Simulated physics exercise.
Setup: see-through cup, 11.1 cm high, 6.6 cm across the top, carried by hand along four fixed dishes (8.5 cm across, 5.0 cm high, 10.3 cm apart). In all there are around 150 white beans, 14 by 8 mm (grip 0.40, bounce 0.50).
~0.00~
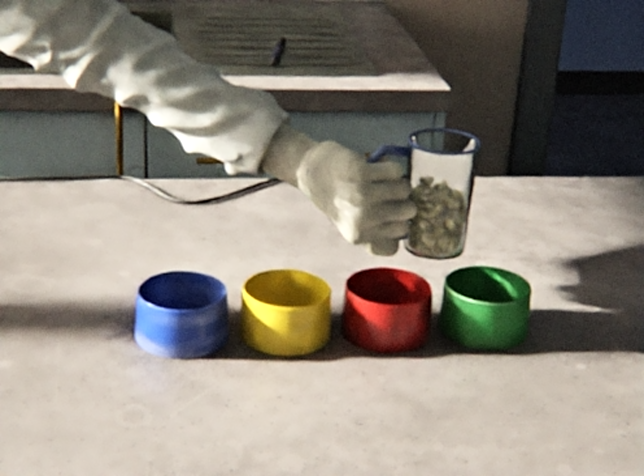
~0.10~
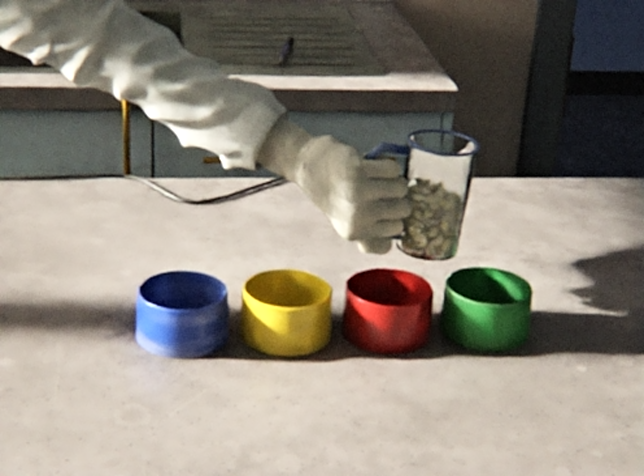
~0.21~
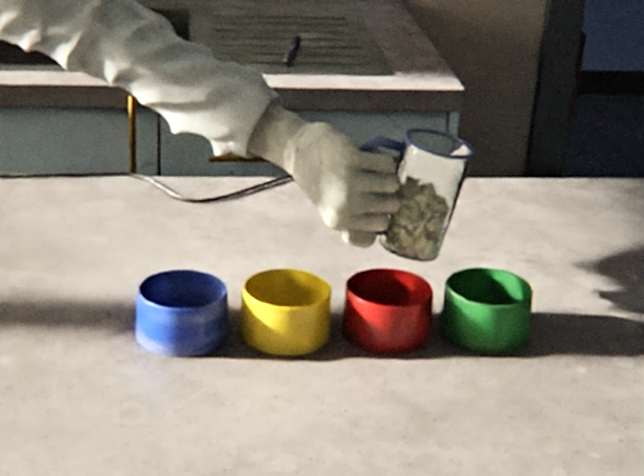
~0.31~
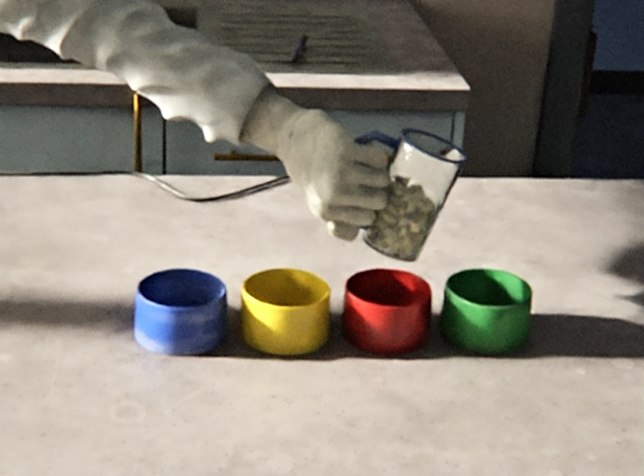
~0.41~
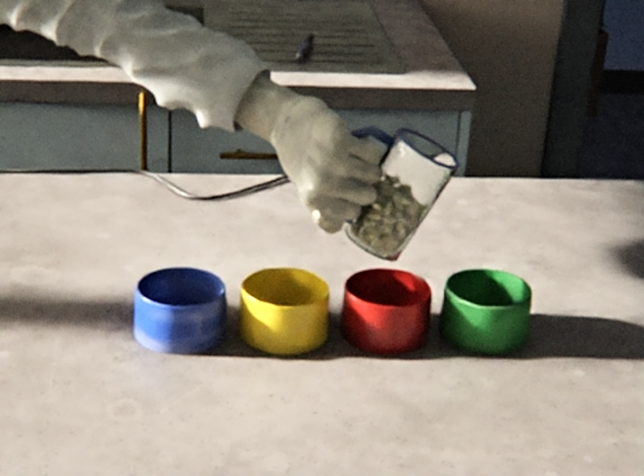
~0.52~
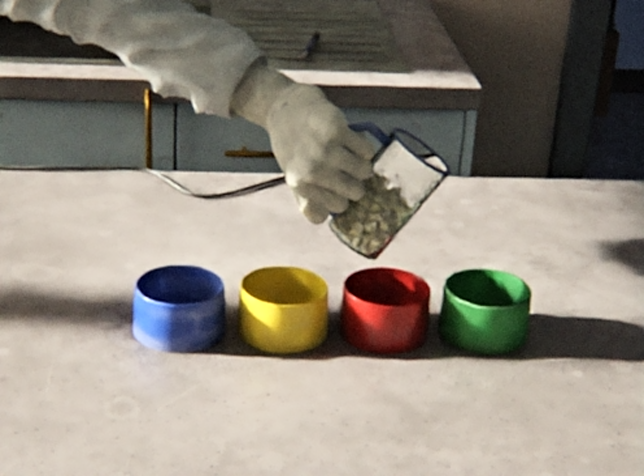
The clip opens with a pale hand holding a see-through cup of white beans upright above a row of blue, yellow, red and green dishes. The hand shifts the cup a short way left, leaning it steadily to the right until it is clearly slanted, with the beans still inside.
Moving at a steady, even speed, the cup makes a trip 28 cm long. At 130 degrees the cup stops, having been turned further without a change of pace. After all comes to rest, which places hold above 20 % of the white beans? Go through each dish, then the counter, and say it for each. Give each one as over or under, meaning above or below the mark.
Red dish: Under, blue dish: Under, green dish: Under, yellow dish: Over, counter: Under.
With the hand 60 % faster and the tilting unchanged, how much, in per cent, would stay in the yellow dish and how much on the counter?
In that case: Yellow 0, and counter 0.
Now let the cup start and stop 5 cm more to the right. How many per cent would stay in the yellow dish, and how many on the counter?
Yellow 20, counter 40.
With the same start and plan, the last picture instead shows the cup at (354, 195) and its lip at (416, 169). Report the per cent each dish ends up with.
Final shares - red 0 %, blue 100 %, green 0 %, yellow 0 %.
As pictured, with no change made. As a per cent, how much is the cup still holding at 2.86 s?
About 0 percent of the load.
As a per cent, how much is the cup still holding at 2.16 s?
Roughly 0 %.
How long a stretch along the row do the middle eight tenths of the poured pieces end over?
It spans about 5 centimetres along the dishes.
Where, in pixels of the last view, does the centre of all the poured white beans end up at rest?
About (286, 311).
Then, at 1.50 s, tilt 102 degrees; cup holds 100 %.
After 2.16 s, tilt 130 degrees; cup holds 0 %, yellow 95 %.
Then, at 2.86 s, tilt 130 degrees; cup holds 0 %, yellow 95 %.
At rest (3.2 s), red 0 %, blue 0 %, green 0 %, yellow 95 %, counter 0 %.
